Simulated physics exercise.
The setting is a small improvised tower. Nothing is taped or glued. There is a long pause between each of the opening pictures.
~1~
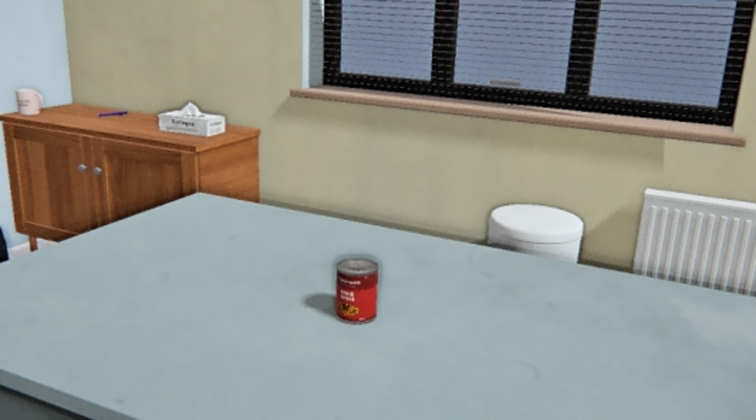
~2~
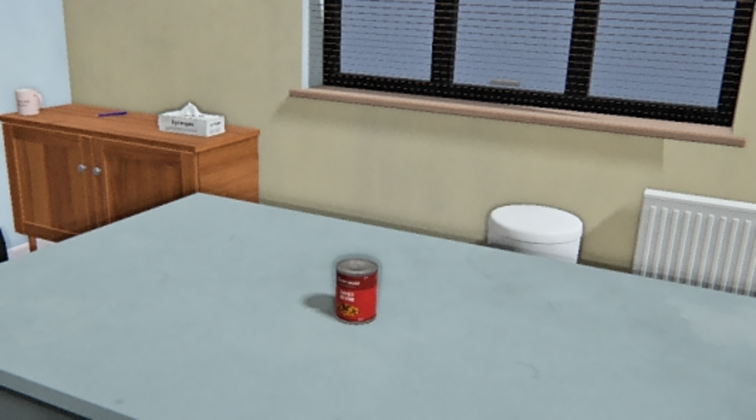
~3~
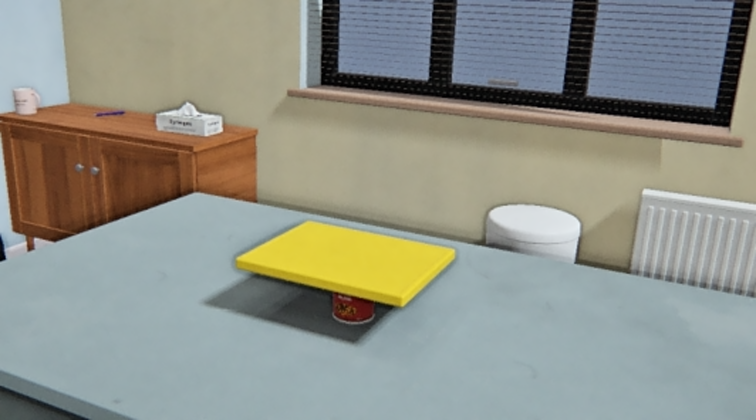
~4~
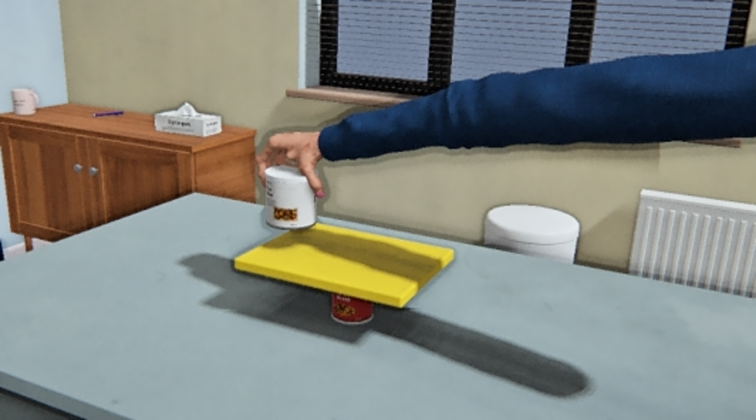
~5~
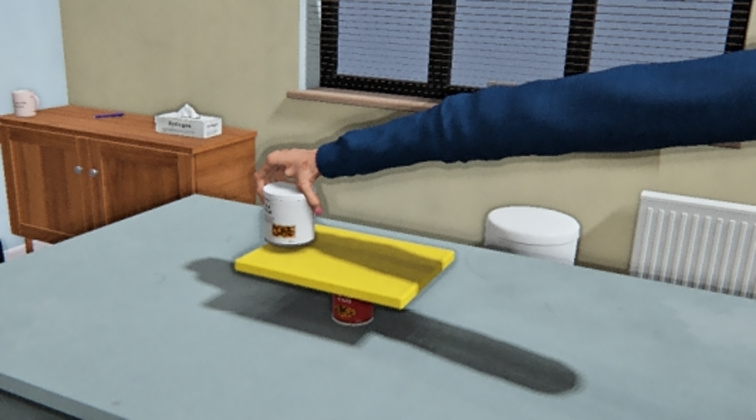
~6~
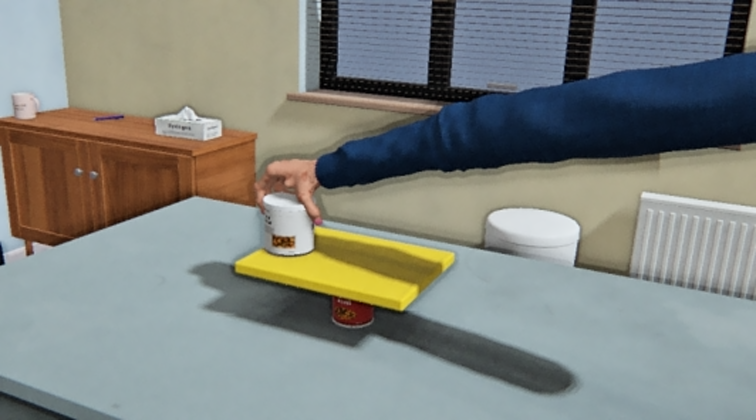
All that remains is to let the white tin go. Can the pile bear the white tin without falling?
No, it falls.
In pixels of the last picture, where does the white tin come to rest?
Close to pixel (248, 272).
Then, 0.30 s after the last picture, white tin now fallen; yellow lid tipped 29° from how it was.
Then, 0.50 s after the last picture, yellow lid tipped 39° from how it was.
At rest, fallen, white tin; left askew, yellow lid; red tin in place. Seen from the same camera at the end, white tin near (248, 273). The stack gives way.
